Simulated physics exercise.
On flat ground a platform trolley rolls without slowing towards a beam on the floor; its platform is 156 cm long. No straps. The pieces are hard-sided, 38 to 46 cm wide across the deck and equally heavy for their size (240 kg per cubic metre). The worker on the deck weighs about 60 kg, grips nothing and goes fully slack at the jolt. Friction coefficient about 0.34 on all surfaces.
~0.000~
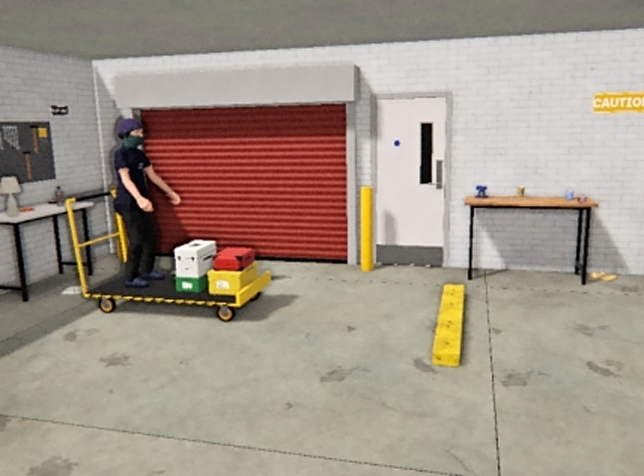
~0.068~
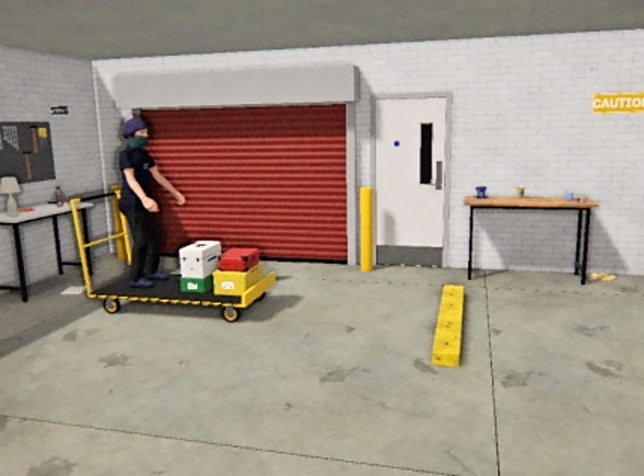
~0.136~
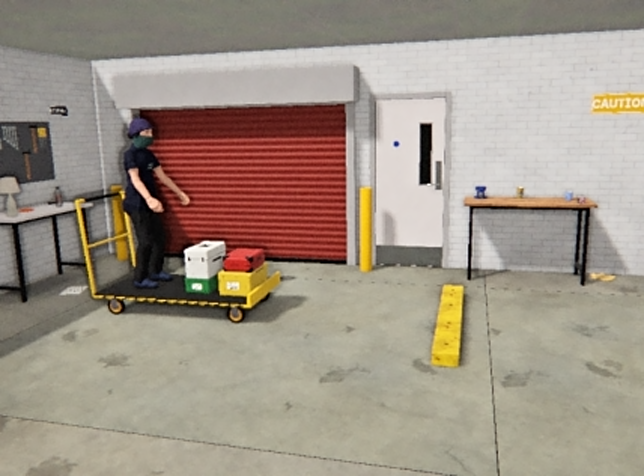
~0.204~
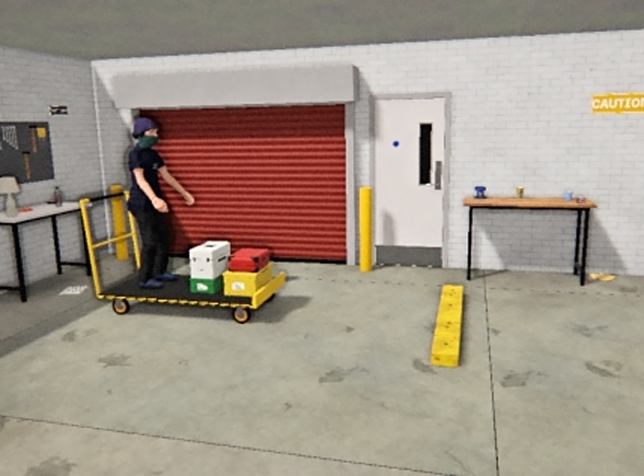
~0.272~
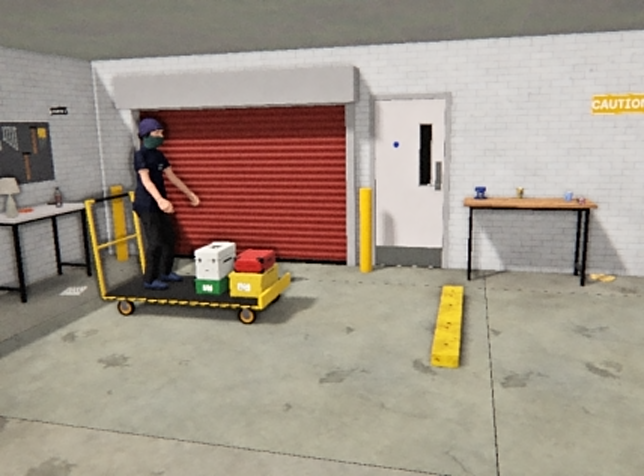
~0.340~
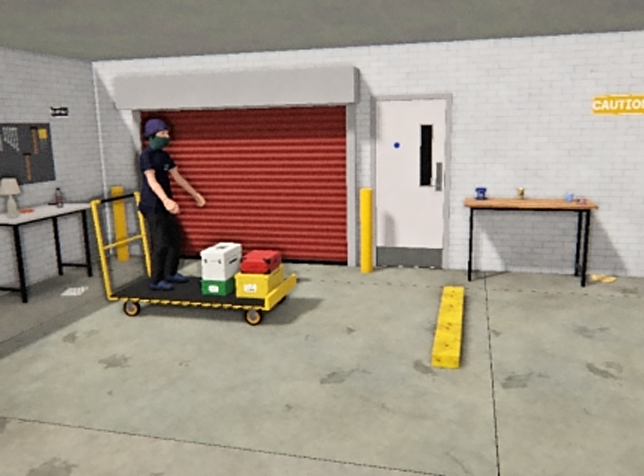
A loading bay with white brick walls, a red roller shutter and a pale door is seen from slightly above by a camera that stays still. At left, a figure in dark clothes and a cap stands on a yellow-edged trolley behind white, green, red and yellow cases, while a yellow beam lies on the concrete to the right. The trolley rolls a short way rightward, carrying figure and cases together.
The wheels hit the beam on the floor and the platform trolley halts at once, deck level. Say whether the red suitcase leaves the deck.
In the end the red suitcase keeps its place on the deck.
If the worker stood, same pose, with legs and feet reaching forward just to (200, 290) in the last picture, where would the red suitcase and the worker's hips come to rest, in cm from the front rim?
Then red 10 behind, hips 120 behind.
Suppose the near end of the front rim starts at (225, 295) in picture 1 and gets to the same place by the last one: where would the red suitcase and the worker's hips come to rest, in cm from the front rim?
In that case red 30 past, hips 100 behind.
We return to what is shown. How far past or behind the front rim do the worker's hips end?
About 100 cm behind the rim.
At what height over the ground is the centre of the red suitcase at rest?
Some 50 cm up.
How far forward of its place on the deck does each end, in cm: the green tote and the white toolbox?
Green 5, white 15.
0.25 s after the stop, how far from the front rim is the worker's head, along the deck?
Some 100 cm behind it.
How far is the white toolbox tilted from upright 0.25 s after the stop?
It is tilted some 0°.
Impact comes at 2.23 s.
After 2.78 s the red suitcase is 9 cm behind the rim, tilted 0°, near (439, 270) in the last picture's view.
After 3.23 s the red suitcase is 9 cm behind the rim, tilted 0°, near (439, 270) in the last picture's view.
At rest, 4.2 s, nothing is past the rim; behind it, green tote, red suitcase, yellow tote, white toolbox and the worker's hips.
